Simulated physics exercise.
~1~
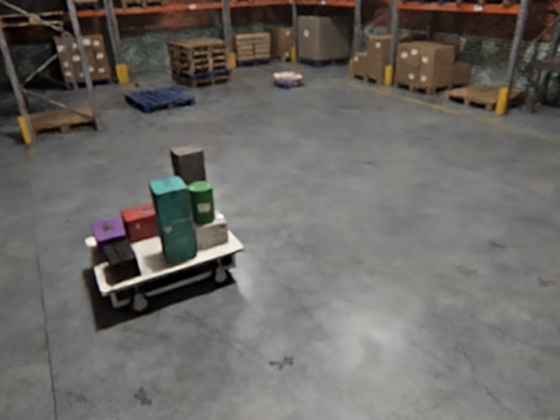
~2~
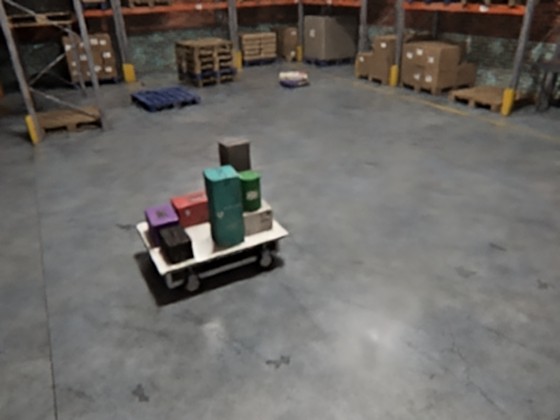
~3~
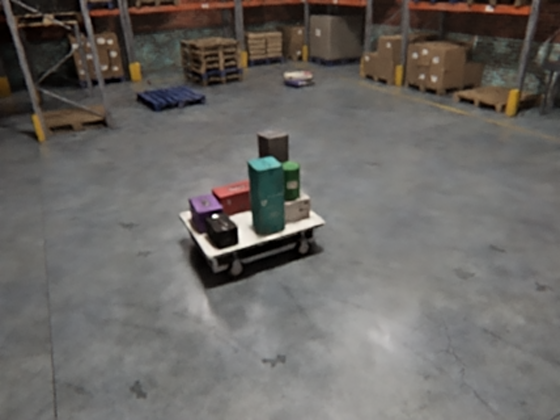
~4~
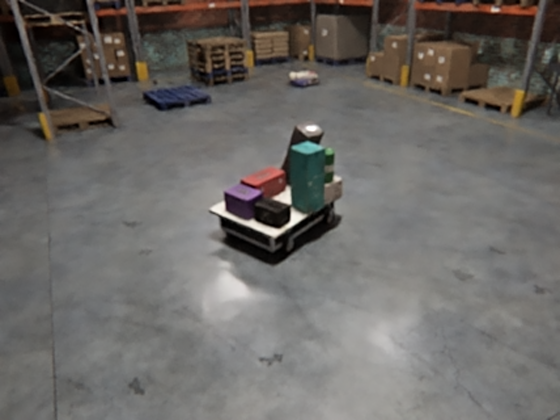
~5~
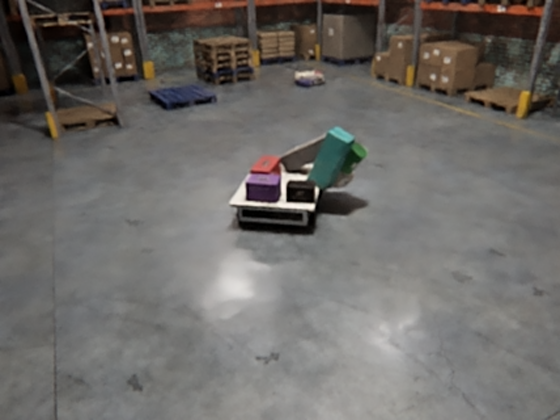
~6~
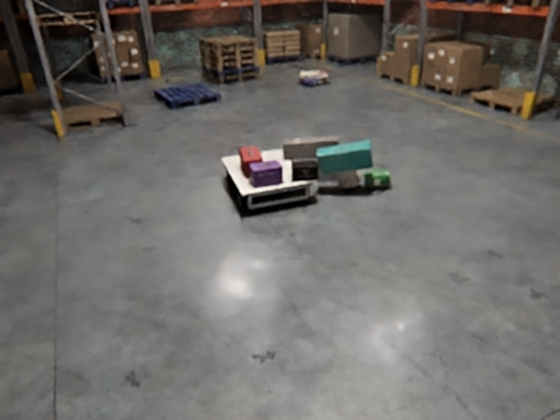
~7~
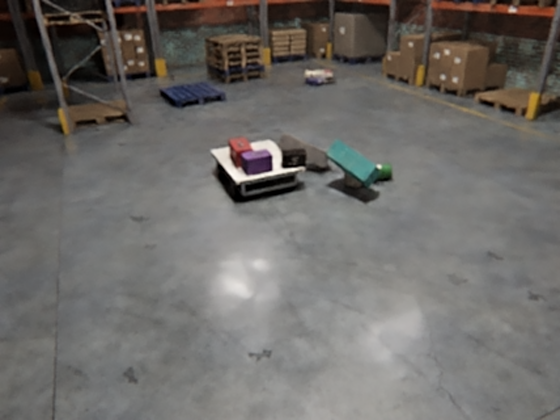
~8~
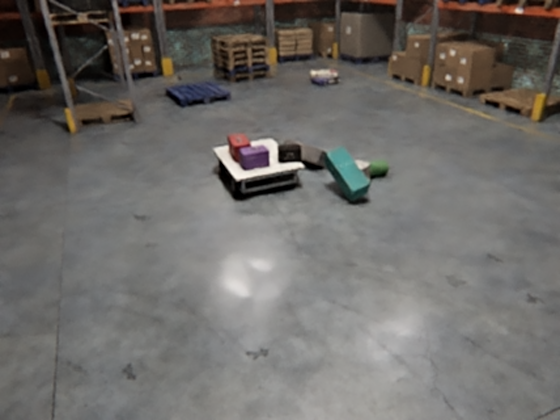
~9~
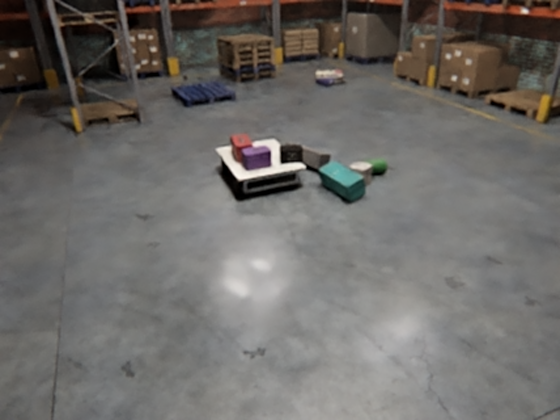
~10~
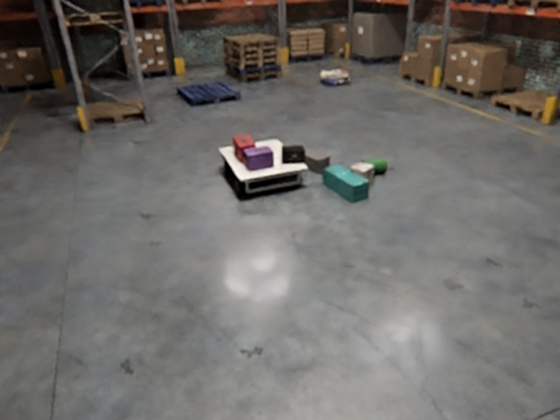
Loaded cart rolling across a warehouse floor and turning sharply, spilling a tall turquoise box and several others before stopping, the rest still aboard.
